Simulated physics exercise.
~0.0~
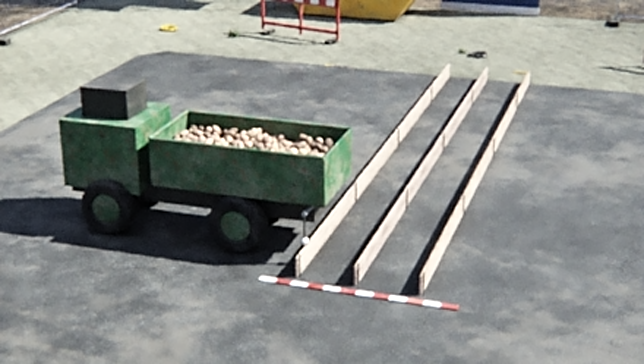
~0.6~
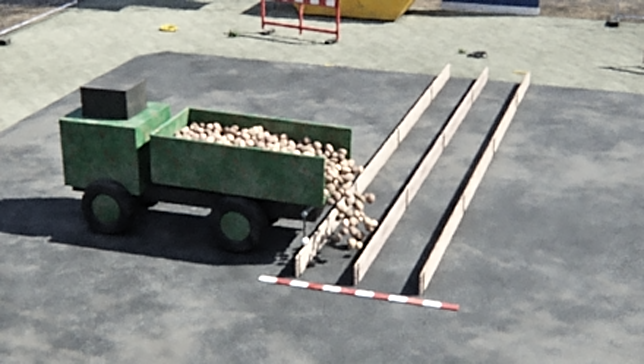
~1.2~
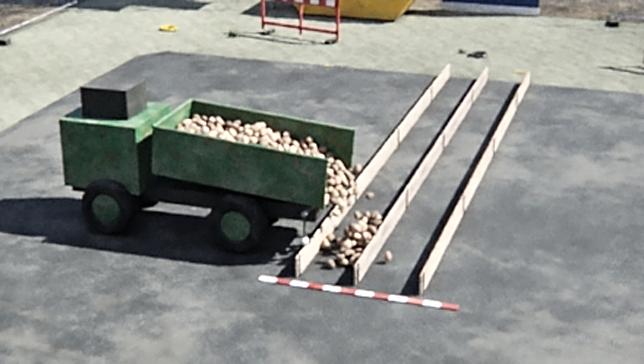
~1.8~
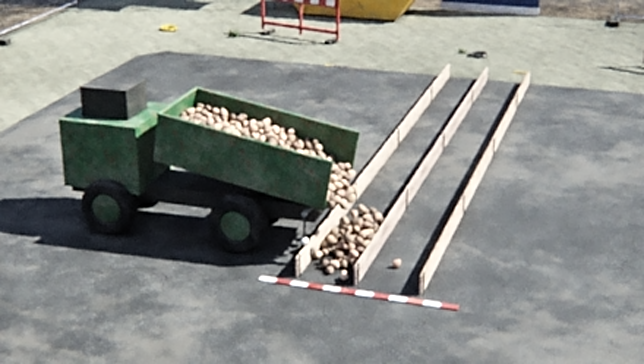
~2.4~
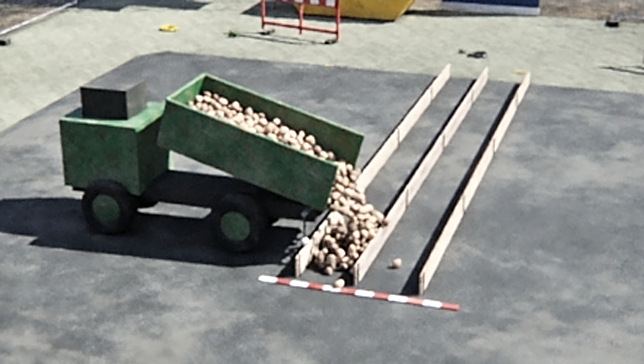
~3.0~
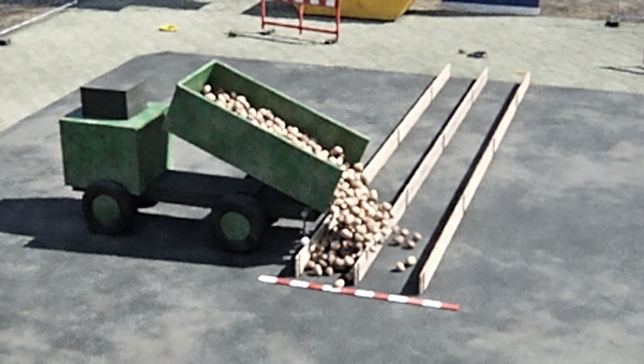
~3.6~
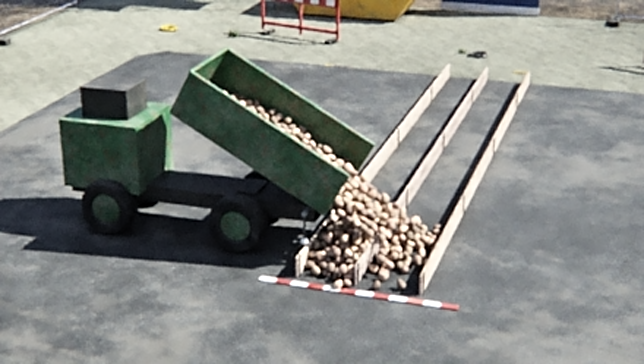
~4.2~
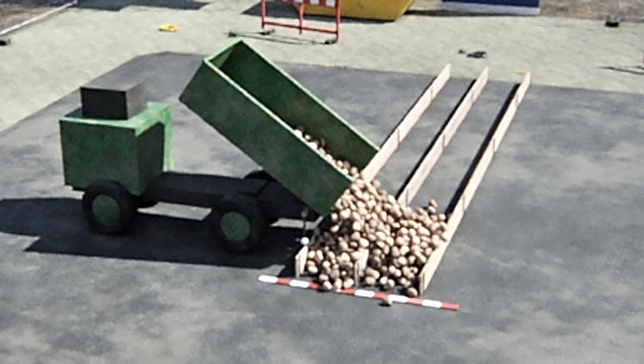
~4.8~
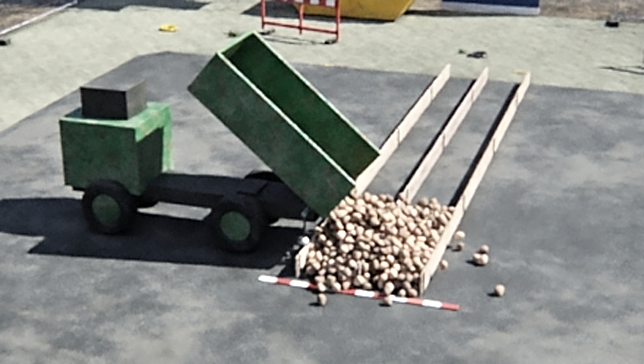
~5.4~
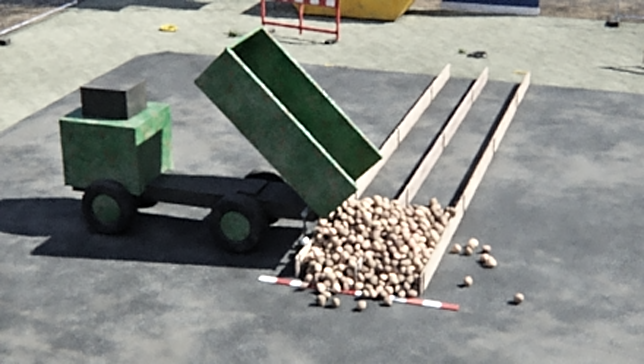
On a sunlit patch of grey paving, a green tipper truck full of smooth, pale stones stands to the left of three long, low boards. The tailboard is open and stones begin spilling from the rear into the nearer bay, a few hopping into the next one. As the body tilts steadily higher, the stream thickens, buries the front part of the middle board and fills the far bay too. The last stones slide out, leaving the raised body empty. A broad heap rests against the last board, with a few strays beyond it and around the red and white striped pole.
